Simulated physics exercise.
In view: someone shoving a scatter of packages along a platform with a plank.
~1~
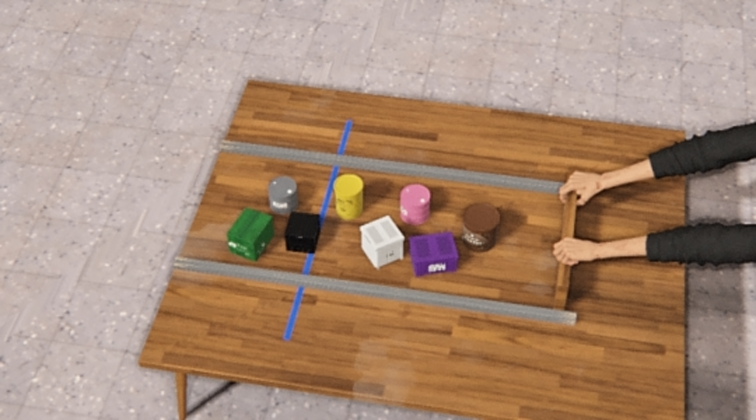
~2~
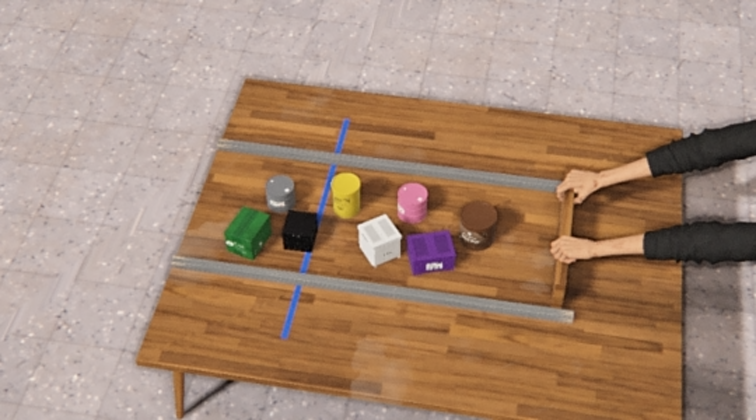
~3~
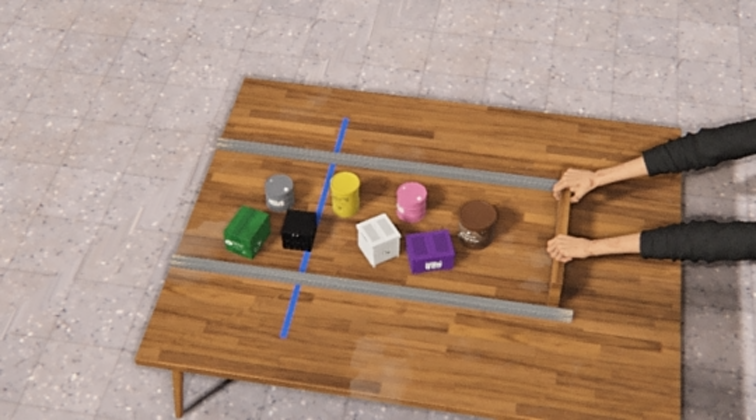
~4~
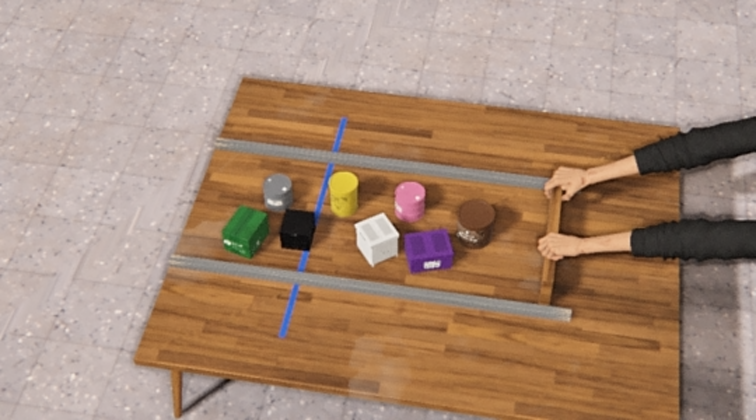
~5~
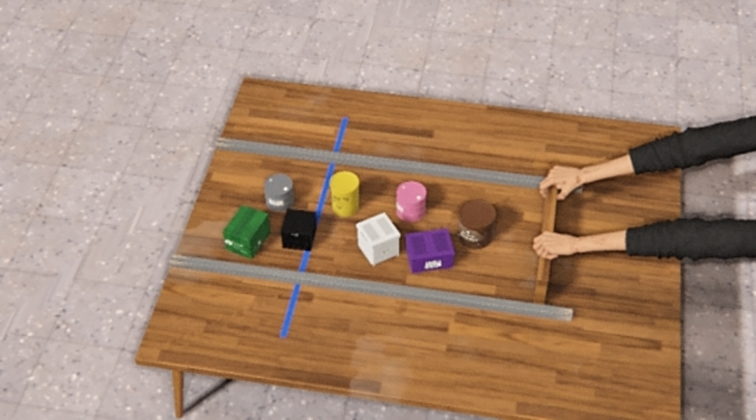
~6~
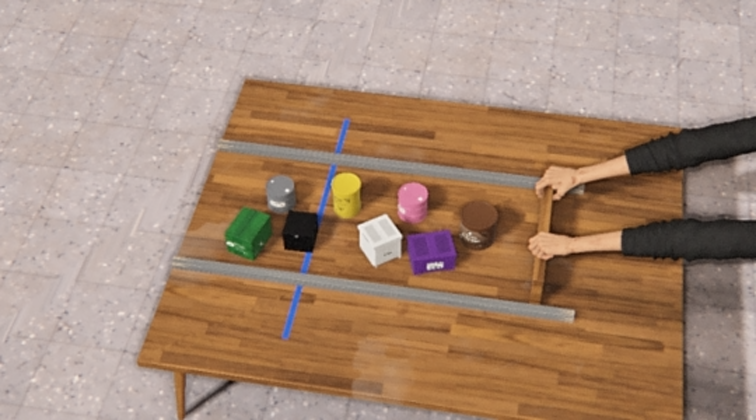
In this clip, two hands slide a wooden plank slightly left between metal rails on a wooden table, while the green, grey, black, yellow, white, pink, purple and brown containers ahead of it, scattered around a blue line, stay in place.
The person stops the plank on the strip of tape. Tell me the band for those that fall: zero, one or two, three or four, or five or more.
Here the number that fall off is zero.
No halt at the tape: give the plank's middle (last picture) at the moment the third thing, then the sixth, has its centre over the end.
First at (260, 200), next at (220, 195).
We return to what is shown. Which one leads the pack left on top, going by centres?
The green box.
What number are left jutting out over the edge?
Overhanging: 1.
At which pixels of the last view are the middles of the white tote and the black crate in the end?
First (258, 217), then (230, 213).
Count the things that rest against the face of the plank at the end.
It touches 3.
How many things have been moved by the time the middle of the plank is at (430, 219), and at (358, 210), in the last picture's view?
By then 4, and 7.
A little later, none off yet; green box at rest near (249, 234); grey canister at rest near (281, 194); black crate at rest near (301, 231).
Next, none off yet; green box at rest near (249, 234); grey canister at rest near (281, 194); black crate shifted a little near (296, 231).
When it is over, the number that fall off is zero.
